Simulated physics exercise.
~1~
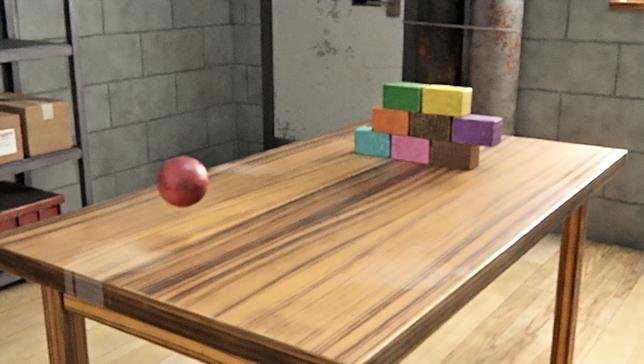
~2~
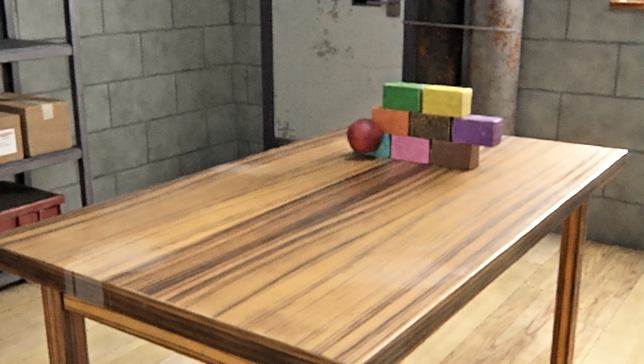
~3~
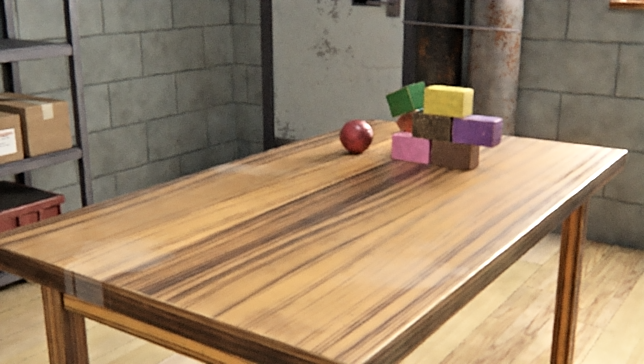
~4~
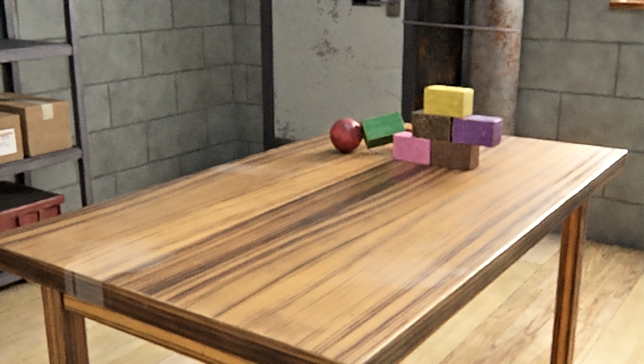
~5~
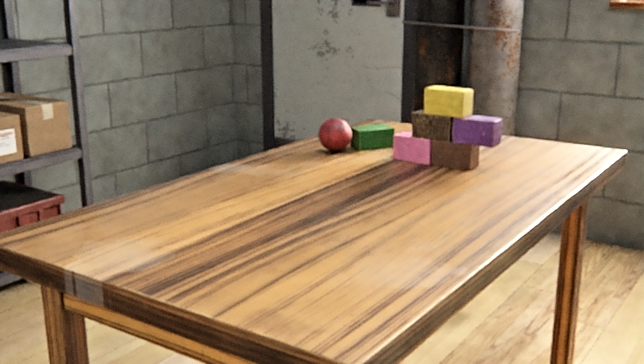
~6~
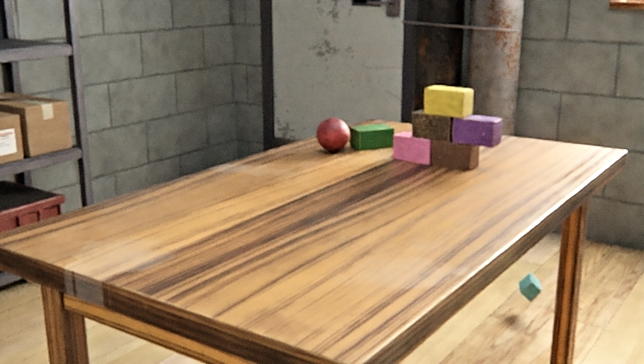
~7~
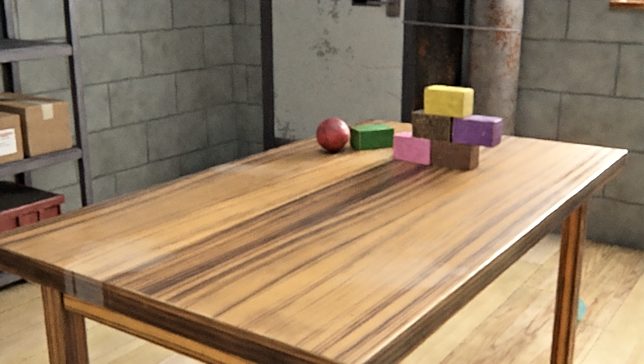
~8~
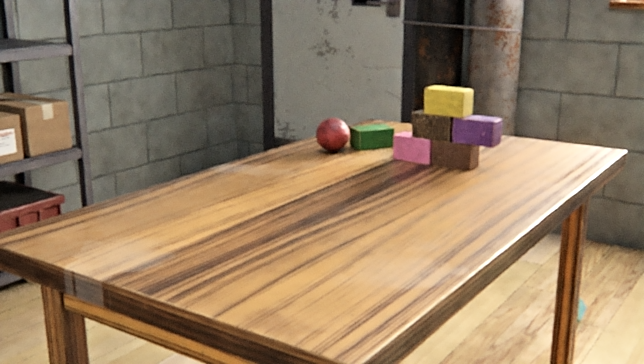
On a wooden table, a red ball flew into the left side of a small pile of colored blocks, bounced back and stopped as the green block tumbled down beside it; the turquoise one ended up on the floor, while the yellow one stayed on top.
